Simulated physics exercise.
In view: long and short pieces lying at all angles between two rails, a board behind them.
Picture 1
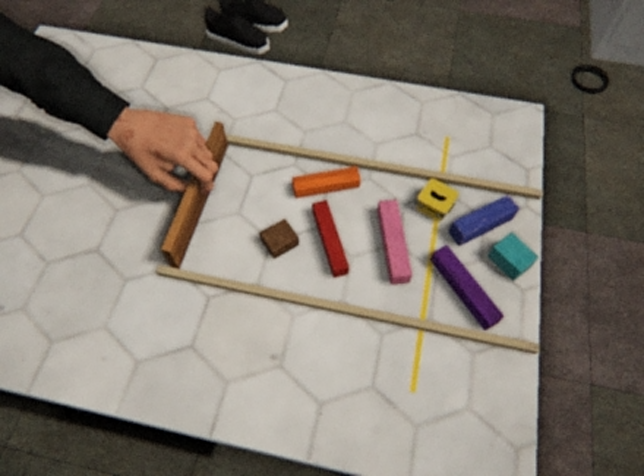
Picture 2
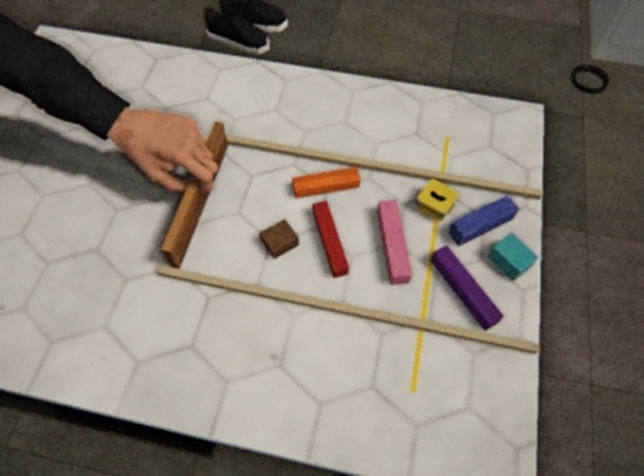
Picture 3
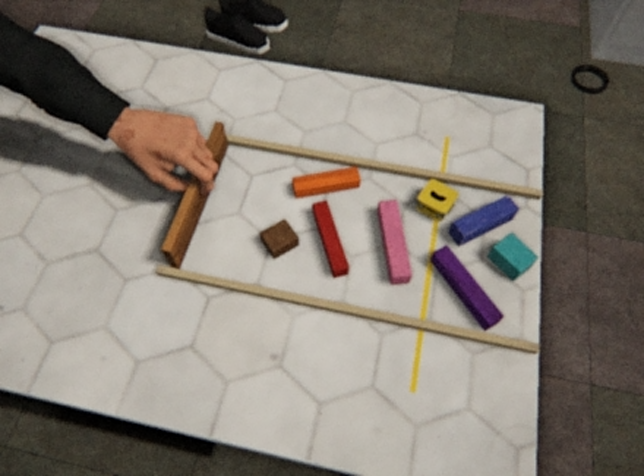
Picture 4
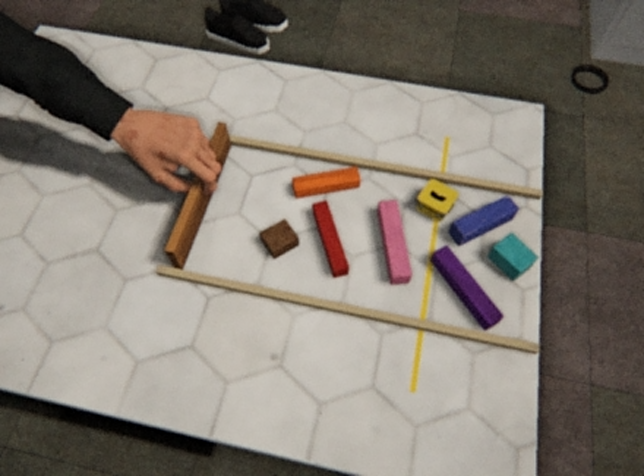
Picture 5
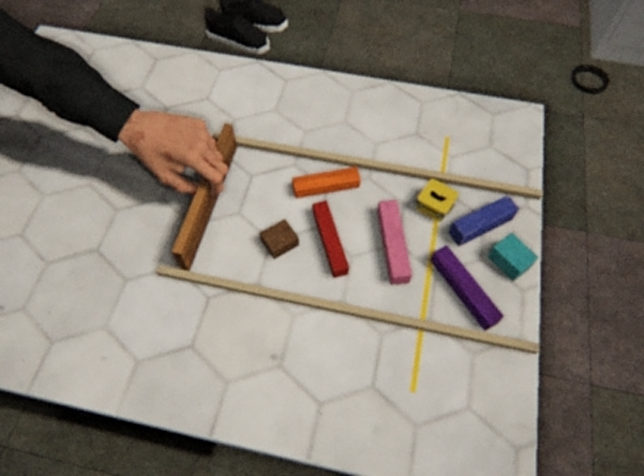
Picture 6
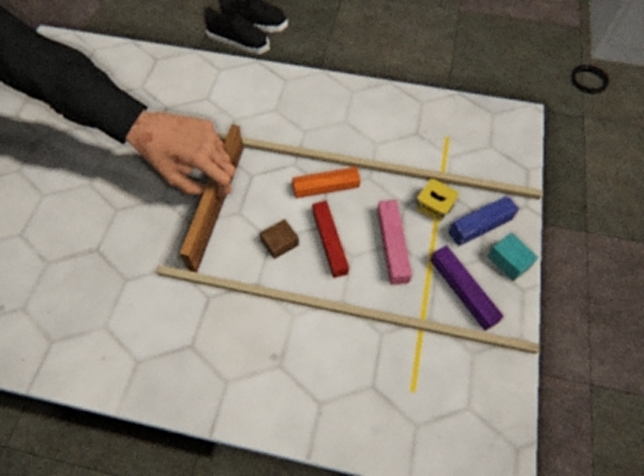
In this clip, a hand holds a wooden board behind scattered coloured blocks and bars between two rails, at first nearly still, then slides it slightly to the right while the pieces and the yellow line stay in place.
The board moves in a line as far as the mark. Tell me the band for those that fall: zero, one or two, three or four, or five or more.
The number that fall off is zero.
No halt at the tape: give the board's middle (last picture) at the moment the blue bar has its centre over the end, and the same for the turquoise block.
Its middle is around (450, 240) and around (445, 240).
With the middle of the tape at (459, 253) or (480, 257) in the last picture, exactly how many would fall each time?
Try by try, 3 and 3.
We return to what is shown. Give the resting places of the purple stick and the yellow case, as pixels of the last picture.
First (520, 291), then (488, 222).
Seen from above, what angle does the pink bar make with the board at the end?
Near 30 degrees.
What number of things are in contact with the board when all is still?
In contact: 3.
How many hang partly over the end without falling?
That would be 3.
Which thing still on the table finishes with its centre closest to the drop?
It is the turquoise block.
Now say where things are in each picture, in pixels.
In the first frame, turquoise block (513, 257); blue bar (484, 220); purple stick (465, 287); board (198, 193); tape (432, 247).
In the second frame, blue bar (483, 221); brown block (280, 239).
In the third frame, purple stick (465, 287); board (198, 193).
In the fourth frame, turquoise block (513, 257); red bar (330, 238).
In the fifth frame, blue bar (483, 221); orange stick (326, 183).
In the sixth frame, turquoise block (513, 257); blue bar (483, 221); purple stick (465, 287); board (215, 196); tape (432, 247).
A little later, none off yet; turquoise block at rest near (513, 257); blue bar at rest near (483, 221); purple stick at rest near (465, 287).
When it is over, the number that fall off is zero.
